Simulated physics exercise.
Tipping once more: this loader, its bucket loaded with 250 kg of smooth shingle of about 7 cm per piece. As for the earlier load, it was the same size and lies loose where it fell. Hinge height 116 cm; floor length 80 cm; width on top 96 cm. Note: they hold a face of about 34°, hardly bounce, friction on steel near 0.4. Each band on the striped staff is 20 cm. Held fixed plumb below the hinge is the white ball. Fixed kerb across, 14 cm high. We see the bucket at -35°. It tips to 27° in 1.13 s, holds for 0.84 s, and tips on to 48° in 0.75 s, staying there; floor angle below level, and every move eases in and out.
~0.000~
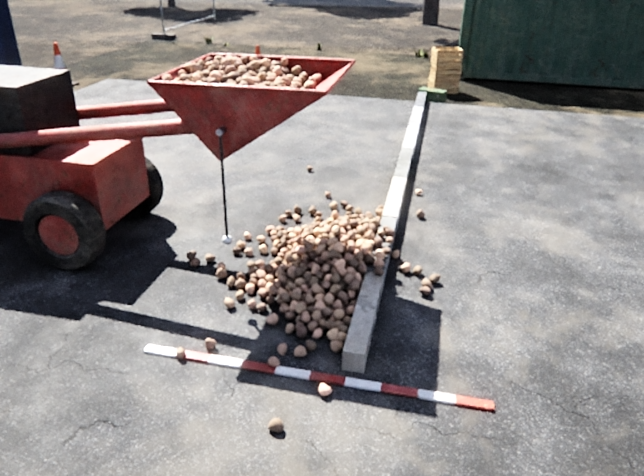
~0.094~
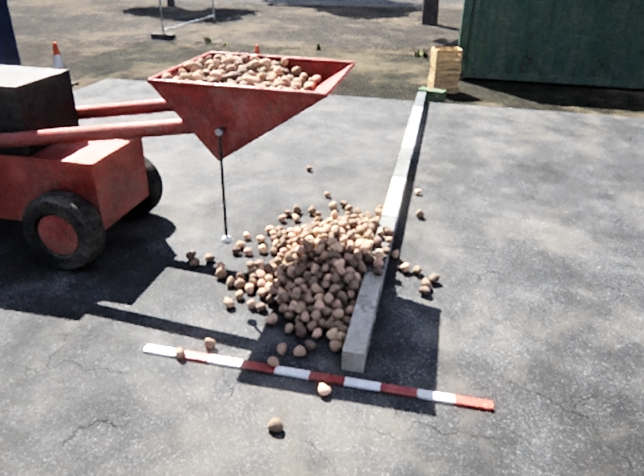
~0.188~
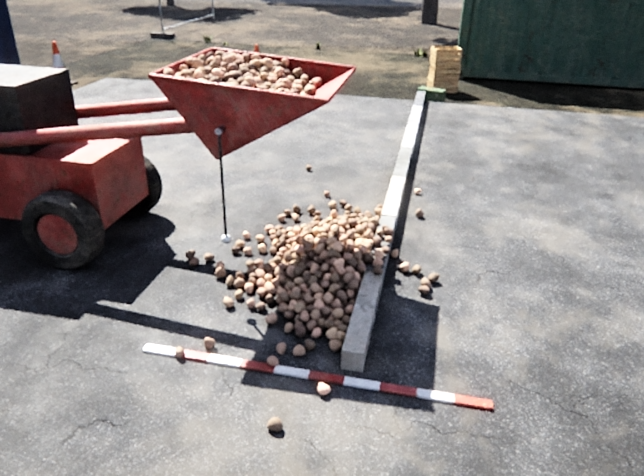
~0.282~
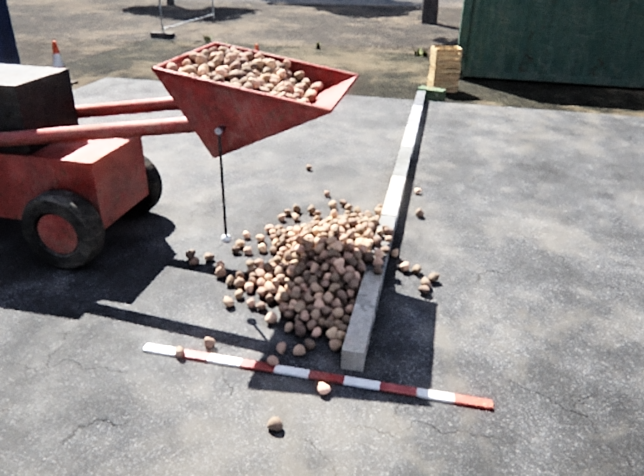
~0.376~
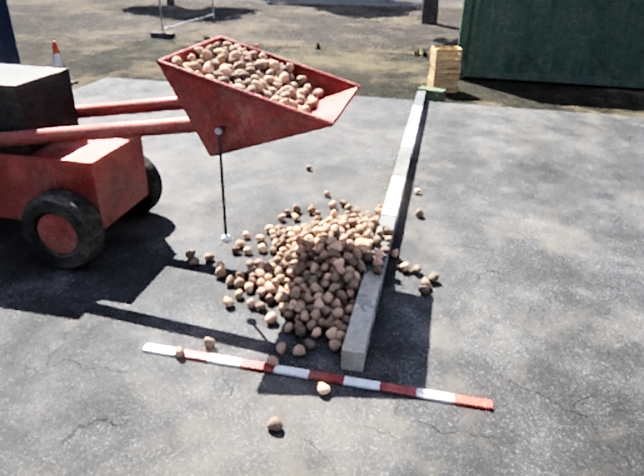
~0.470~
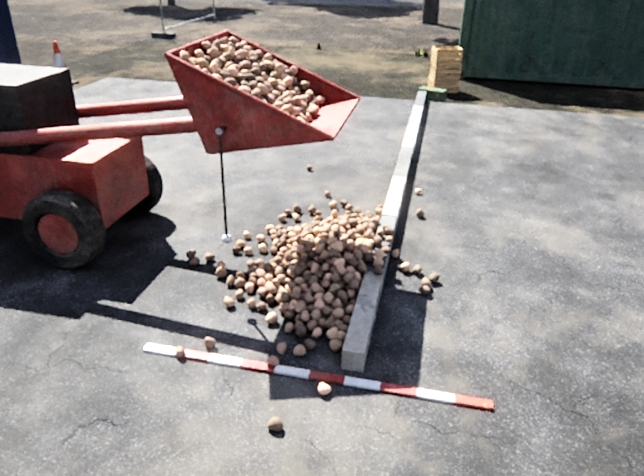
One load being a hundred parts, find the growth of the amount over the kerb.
A growth of about 72 parts in a hundred.
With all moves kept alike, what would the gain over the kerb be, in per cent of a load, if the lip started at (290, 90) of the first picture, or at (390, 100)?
First place: Roughly 30 %; second place: Roughly 100 %.
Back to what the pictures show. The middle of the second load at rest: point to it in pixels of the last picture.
(413, 268).
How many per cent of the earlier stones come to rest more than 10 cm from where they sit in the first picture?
Roughly 5 percent.
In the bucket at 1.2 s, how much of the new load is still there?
Close to 75 in a hundred.
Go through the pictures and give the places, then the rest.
The bucket is at -35°, its lip at (326, 93); the top of the load is at (239, 64). The earlier load is highest near (347, 244), 23 cm above ground level, 99 % on this side of the kerb, 1 % over the kerb, in the first picture.
Lip at (327, 95), floor tilted -34°, highest stones at (236, 63); the stones move at 0.1 m/s on average, in the second picture.
Lip at (328, 102), floor tilted -30°, highest stones at (227, 60); the stones move at 0.2 m/s on average, in the third picture.
Lip at (331, 111), floor tilted -25°, highest stones at (218, 56); the stones move at 0.2 m/s on average, in the fourth picture.
The bucket is at -19°, its lip at (333, 125); the top of the load is at (223, 51); the stones move at 0.3 m/s on average, in the fifth picture.
Lip at (334, 139), floor tilted -12°, highest stones at (227, 47); the stones move at 0.3 m/s on average, in the sixth picture.
After 0.9 s the floor is at 17°; in per cent of one load, 100 in the bucket, 99 on this side of the kerb, 1 over the kerb; the foremost stones are at (417, 252).
After 1.2 s the floor is at 27°; in per cent of one load, 76 in the bucket, 122 on this side of the kerb, 1 over the kerb; the foremost stones are at (417, 252).
After 3.2 s the floor is at 48°; in per cent of one load, 0 in the bucket, 127 on this side of the kerb, 73 over the kerb; the foremost stones are at (609, 321).
After 5.6 s the floor is at 48°; in per cent of one load, 0 in the bucket, 127 on this side of the kerb, 73 over the kerb; the foremost stones are at (609, 321). Net gain over the kerb, 72.
